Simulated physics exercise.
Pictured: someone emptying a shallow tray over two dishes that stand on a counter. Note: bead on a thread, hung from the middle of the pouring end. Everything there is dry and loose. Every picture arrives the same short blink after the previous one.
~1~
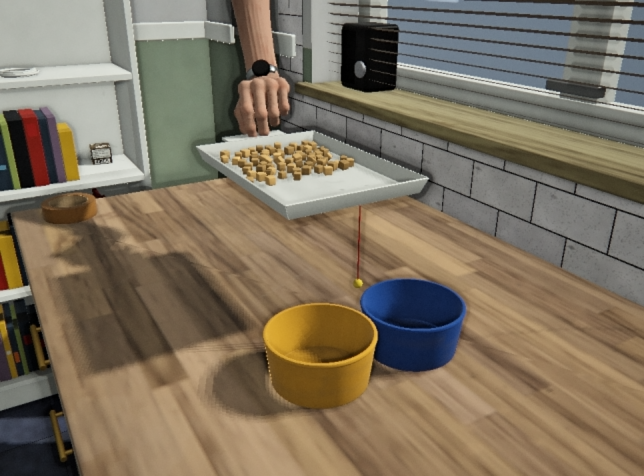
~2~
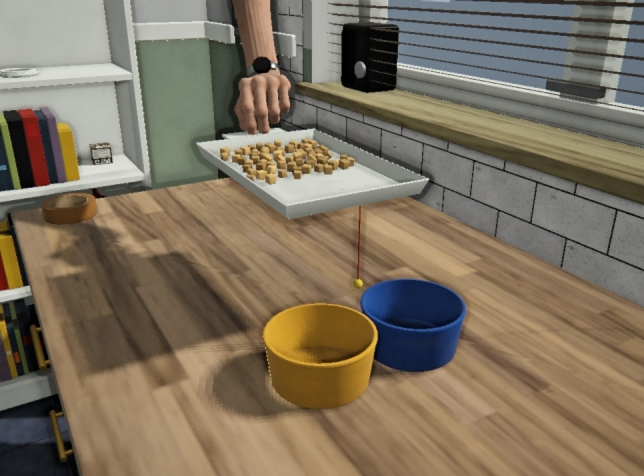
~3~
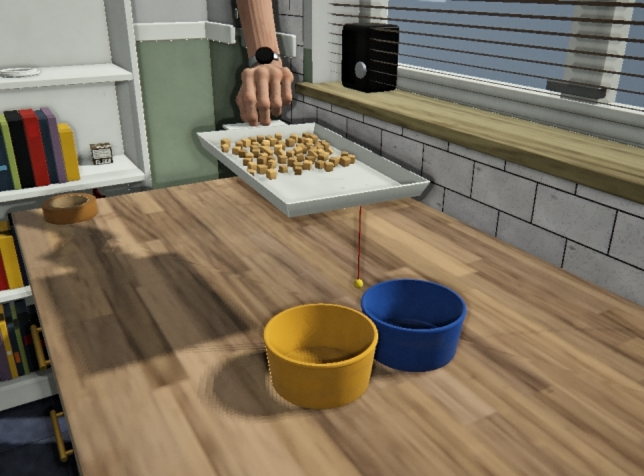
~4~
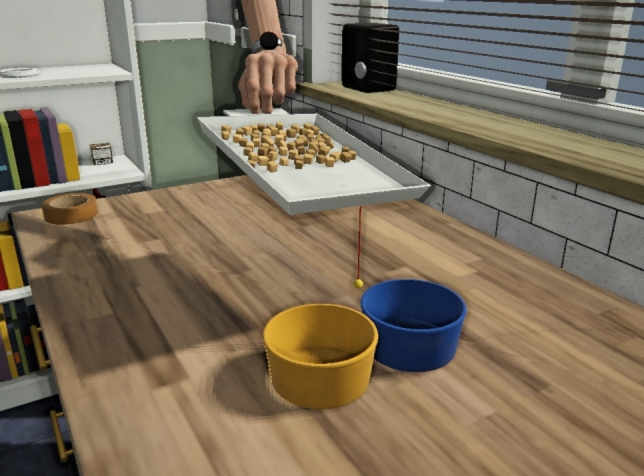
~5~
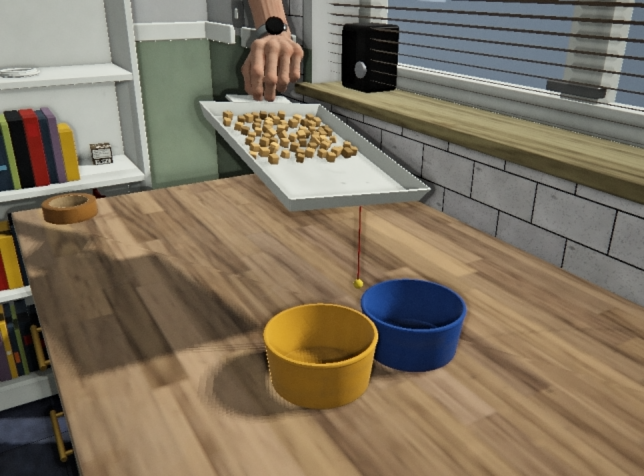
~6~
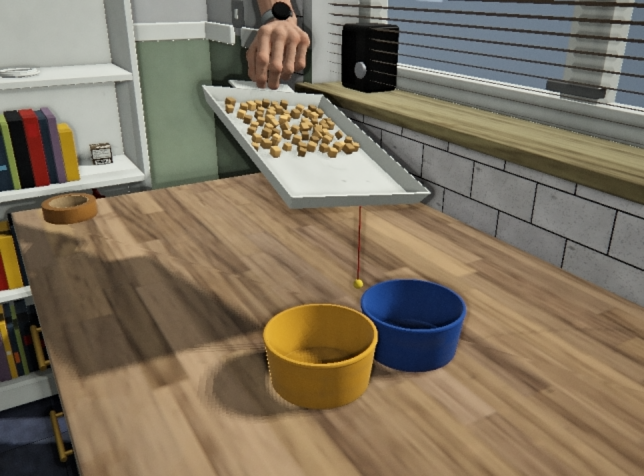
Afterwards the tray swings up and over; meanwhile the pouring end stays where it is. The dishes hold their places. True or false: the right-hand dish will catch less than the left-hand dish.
False, the right-hand dish catches more.
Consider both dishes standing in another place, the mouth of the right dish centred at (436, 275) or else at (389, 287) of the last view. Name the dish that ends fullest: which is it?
Case one: The dish at right. Case two: The dish at right.
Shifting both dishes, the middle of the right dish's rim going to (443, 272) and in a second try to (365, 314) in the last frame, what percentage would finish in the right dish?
Trial 1 near 50 percent, trial 2 near 0 percent.
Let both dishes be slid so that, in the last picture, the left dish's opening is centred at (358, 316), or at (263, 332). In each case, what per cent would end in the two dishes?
Roughly 90 per cent, then roughly 10 per cent.
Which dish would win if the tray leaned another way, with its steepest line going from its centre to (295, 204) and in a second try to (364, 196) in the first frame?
In turn: The left-hand dish; right.
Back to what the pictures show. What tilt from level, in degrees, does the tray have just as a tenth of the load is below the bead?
It sits at roughly 75°.
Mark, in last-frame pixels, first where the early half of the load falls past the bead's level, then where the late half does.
Early-half point (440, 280); late-half point (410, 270).
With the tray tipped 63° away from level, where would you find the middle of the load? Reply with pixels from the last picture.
Close to (399, 187).
Just after the last frame, tray tipped steeply; almost all on the tray; about a tenth in the air.
A moment on, tray tipped past a quarter turn; about a tenth on the tray; roughly half in the right dish; roughly a third outside both; just a few in the air.
Further on, tray tipped past a quarter turn; roughly two thirds in the right dish; roughly a third outside both.
When it is over, tray tipped past a quarter turn; not one in the left dish; roughly two thirds in the right dish; roughly a third outside both.
